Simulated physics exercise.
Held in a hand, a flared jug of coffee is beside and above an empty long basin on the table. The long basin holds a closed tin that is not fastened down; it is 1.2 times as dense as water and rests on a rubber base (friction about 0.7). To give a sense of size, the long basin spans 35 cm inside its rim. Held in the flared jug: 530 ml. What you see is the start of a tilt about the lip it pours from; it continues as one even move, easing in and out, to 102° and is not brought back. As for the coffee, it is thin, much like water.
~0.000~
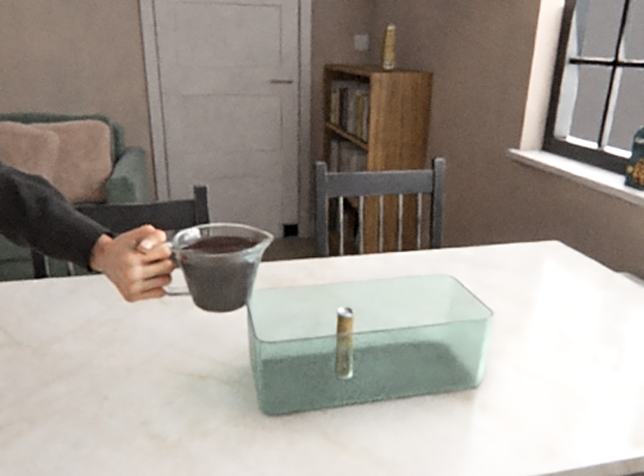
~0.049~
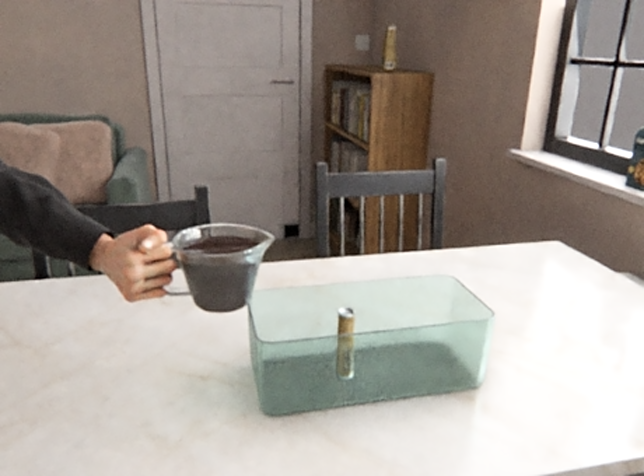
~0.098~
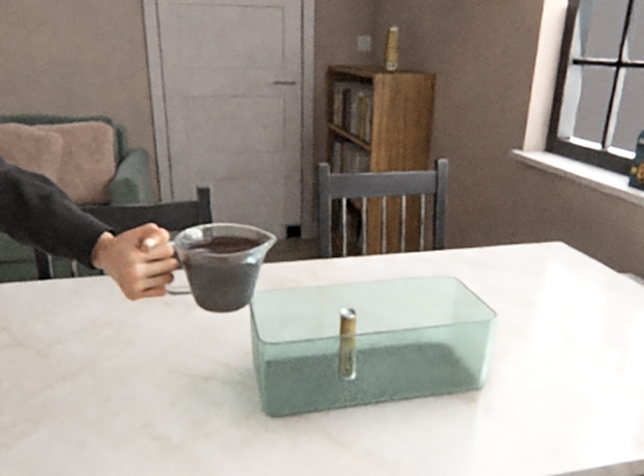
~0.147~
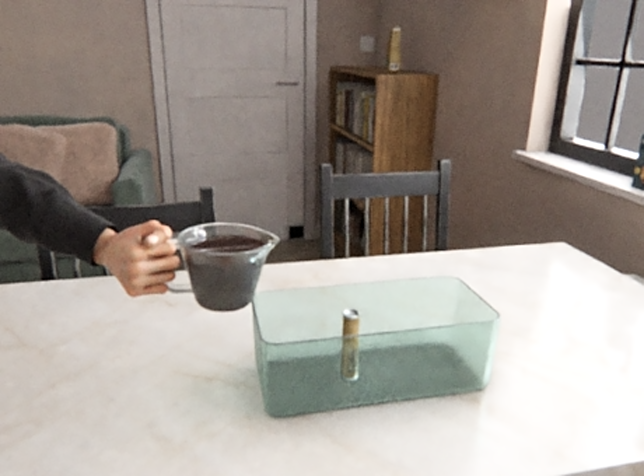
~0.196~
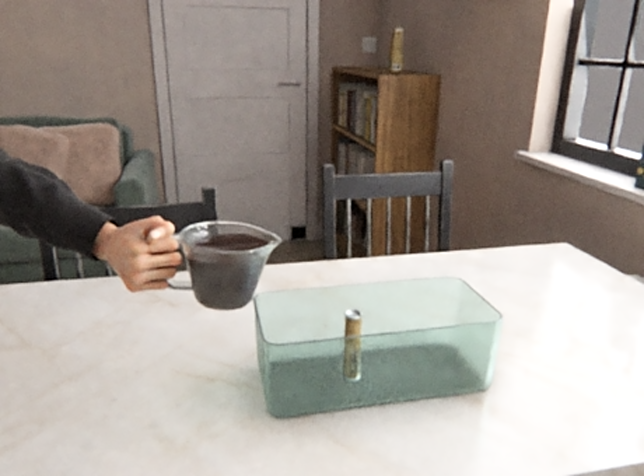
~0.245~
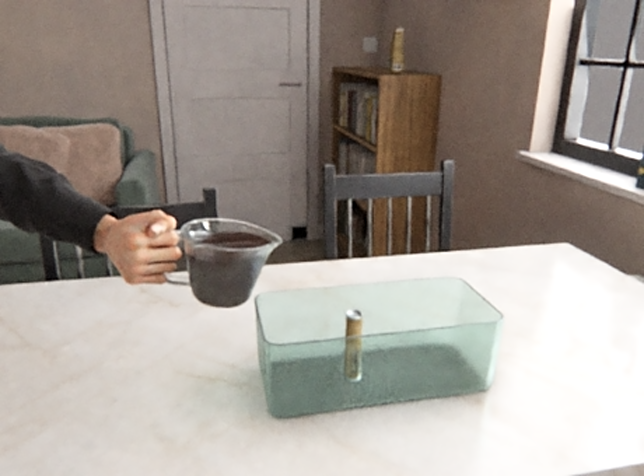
To begin with, a hand at the left holds a glass jug of dark liquid level, above and beside a long, clear greenish basin with a small upright tin inside, on a pale table. The jug then begins tilting slightly rightward toward the basin, its handle side rising a little, while the tin stays upright.
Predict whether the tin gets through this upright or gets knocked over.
My bet is it capsizes.
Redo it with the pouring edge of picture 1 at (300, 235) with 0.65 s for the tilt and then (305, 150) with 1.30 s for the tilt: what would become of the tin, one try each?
In the first try it remains standing; in the second it remains standing.
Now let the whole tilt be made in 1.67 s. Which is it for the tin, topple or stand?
Outcome - the tin comes down.
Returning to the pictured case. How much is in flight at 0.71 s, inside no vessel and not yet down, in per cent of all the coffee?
Near 22 in a hundred.
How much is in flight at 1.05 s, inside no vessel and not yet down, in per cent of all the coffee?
Around 22 percent of it is airborne.
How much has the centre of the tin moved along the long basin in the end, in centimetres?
Around 10.5 cm.
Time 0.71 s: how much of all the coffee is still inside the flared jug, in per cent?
Around 70 in a hundred.
After 0.71 s the tilt is 59° and 70 per cent is still to pour; the tin stands where it began.
After 1.05 s the tilt is 93° and 12 per cent is still to pour; the tin stands 4 cm from where it began.
After 1.41 s the tilt is 102° and 0 per cent is still to pour; the tin lies on its side.
After 1.80 s the tilt is 102° and 0 per cent is still to pour; the tin lies on its side.
In the end the tin lies on its side.
